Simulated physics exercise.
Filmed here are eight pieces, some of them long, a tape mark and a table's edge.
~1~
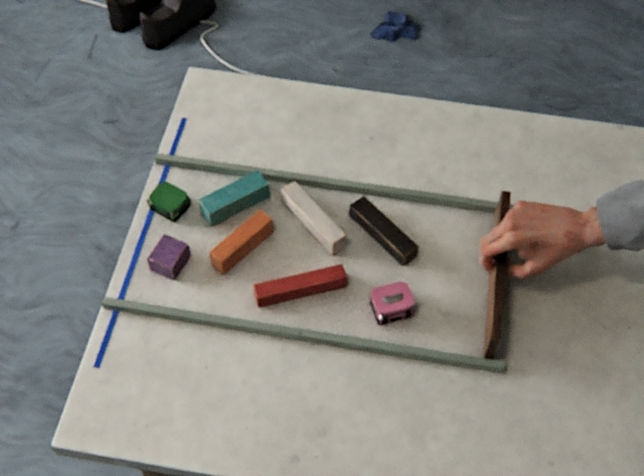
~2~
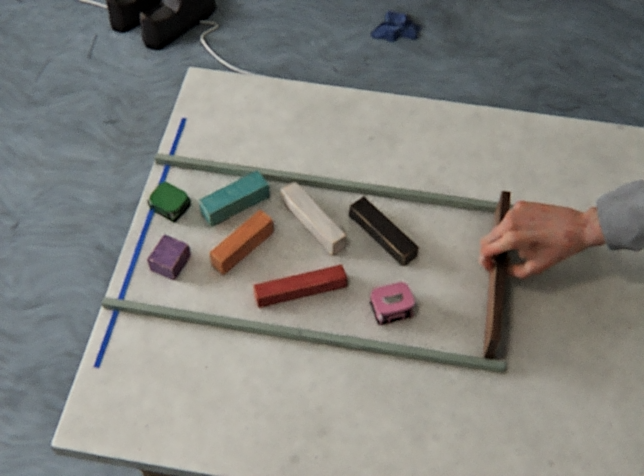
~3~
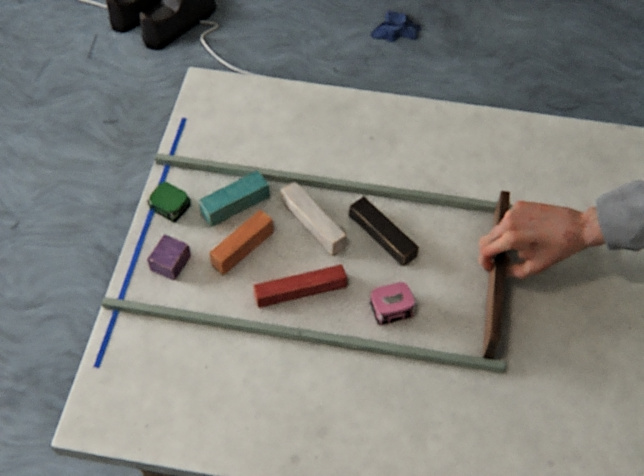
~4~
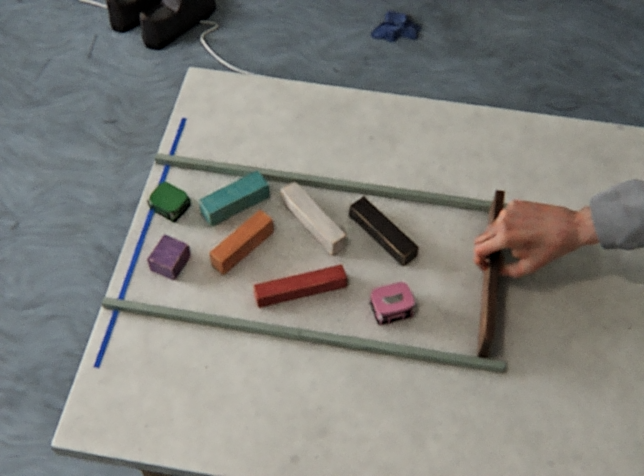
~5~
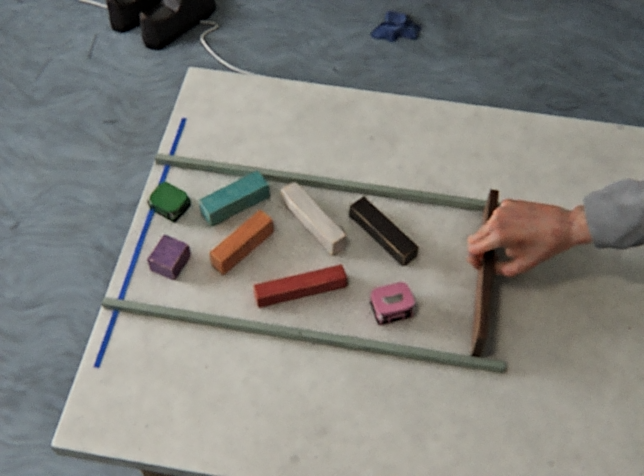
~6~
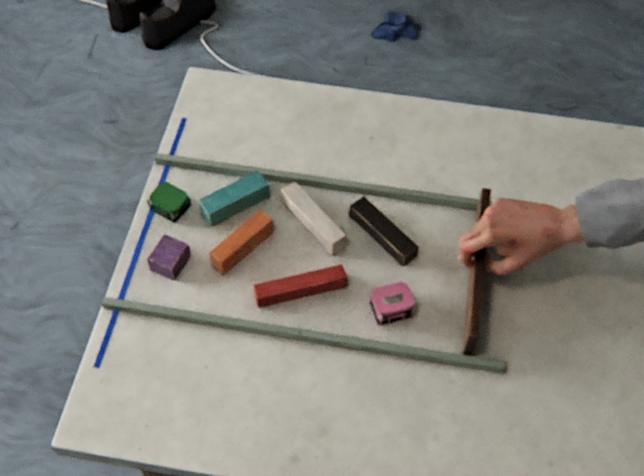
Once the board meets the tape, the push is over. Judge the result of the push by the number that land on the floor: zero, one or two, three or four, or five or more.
Most likely, upwards of four will tumble down.
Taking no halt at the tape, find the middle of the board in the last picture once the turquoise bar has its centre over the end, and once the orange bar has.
I reckon its middle sits around (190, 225) and then around (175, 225).
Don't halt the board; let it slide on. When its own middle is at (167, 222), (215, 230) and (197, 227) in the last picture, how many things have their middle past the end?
Past-the-end tally - position 1: 4, position 2: 1, position 3: 2.
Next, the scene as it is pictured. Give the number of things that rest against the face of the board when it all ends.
Count recorded: 1.
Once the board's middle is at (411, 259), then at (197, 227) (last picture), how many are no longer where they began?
In order, the tallies are 2 and 8.
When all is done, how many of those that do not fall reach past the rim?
1 overhanging.
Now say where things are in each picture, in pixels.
Green case (169, 202); purple block (169, 257); turquoise bar (235, 198); board (497, 273); tape (144, 231), in the first frame.
Purple block (169, 257); pink case (392, 304), in the second frame.
Turquoise bar (235, 198); board (497, 272), in the third frame.
Green case (169, 202); black bar (383, 231), in the fourth frame.
Purple block (169, 257); white bar (313, 218), in the fifth frame.
Green case (169, 202); purple block (169, 257); turquoise bar (235, 198); board (477, 270); tape (144, 231), in the sixth frame.
Soon after, none off yet; green case at rest near (169, 202); purple block at rest near (169, 257); turquoise bar at rest near (235, 198).
At rest, the number that fall off is five or more; fallen, pink case, red bar, white bar, orange bar, turquoise bar, purple block and green case.
